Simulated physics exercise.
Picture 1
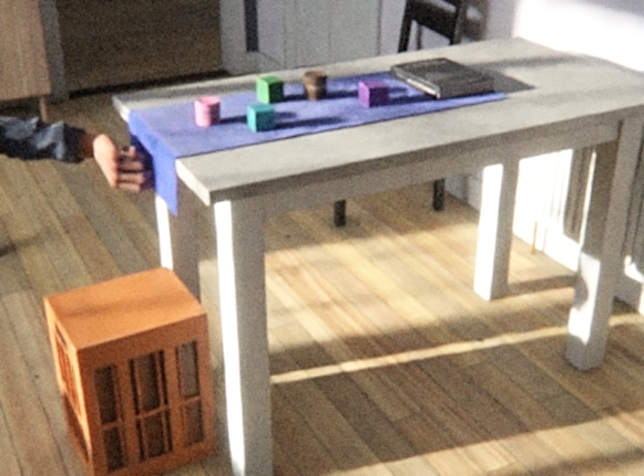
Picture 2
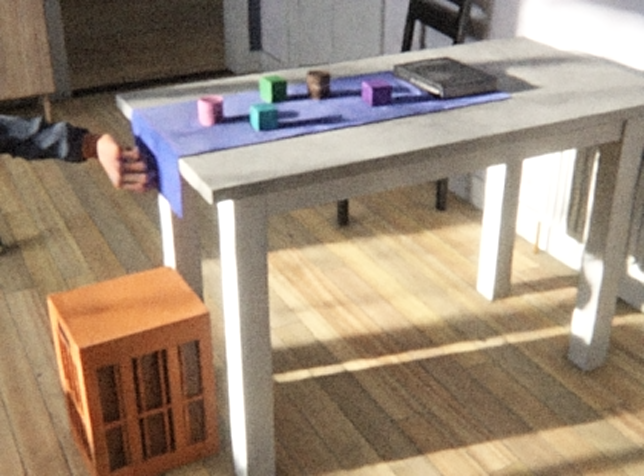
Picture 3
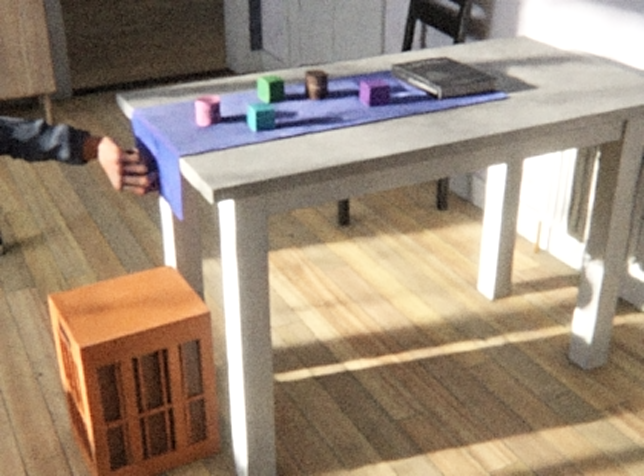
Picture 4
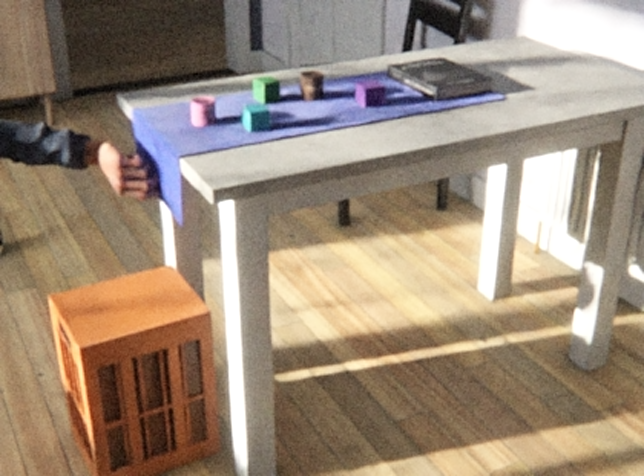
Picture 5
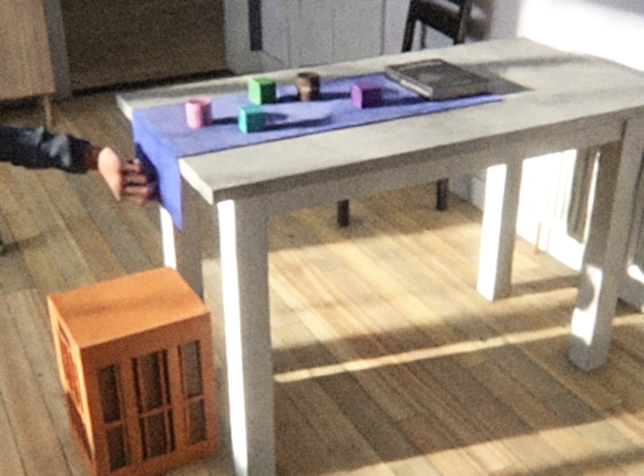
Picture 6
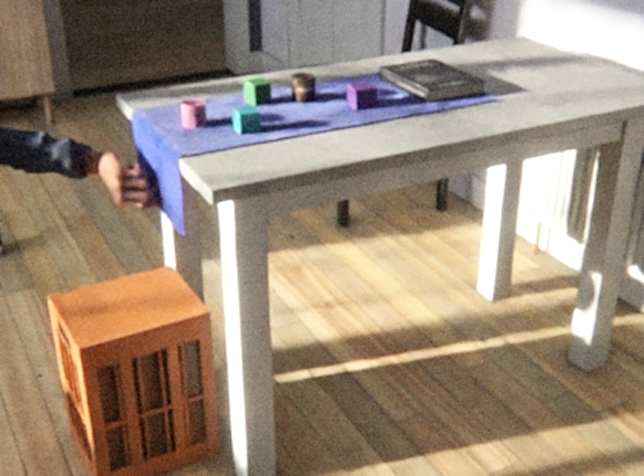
A blue cloth slides slowly left under a hand's pull, carrying small cubes and pots along.
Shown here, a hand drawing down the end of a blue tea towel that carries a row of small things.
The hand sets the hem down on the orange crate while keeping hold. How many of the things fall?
Two.
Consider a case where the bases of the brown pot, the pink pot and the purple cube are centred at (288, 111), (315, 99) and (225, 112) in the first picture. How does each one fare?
The brown pot keeps its place on top, the pink pot remains up, the purple cube goes over.
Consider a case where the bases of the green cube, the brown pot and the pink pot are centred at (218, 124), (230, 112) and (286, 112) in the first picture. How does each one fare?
The green cube ends up off; the brown pot ends up off; the pink pot stays put.
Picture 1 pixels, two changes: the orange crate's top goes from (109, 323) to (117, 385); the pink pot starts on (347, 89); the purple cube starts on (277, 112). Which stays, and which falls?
The pink pot? Safe. The purple cube? Lost.
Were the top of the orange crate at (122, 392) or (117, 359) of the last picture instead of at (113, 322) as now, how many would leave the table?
The count comes out 4 and 3.
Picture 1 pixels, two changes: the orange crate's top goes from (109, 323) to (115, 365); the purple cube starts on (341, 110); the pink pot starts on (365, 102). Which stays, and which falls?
The purple cube stays put, the pink pot stays put.
Early on, hem near (161, 229); all still up.
Midway, hem near (162, 255); pink pot gone.
Near the end, hem on the crate; pink pot and turquoise cube gone.
Finally, hem on the crate; pink pot and turquoise cube gone. It carries off two.
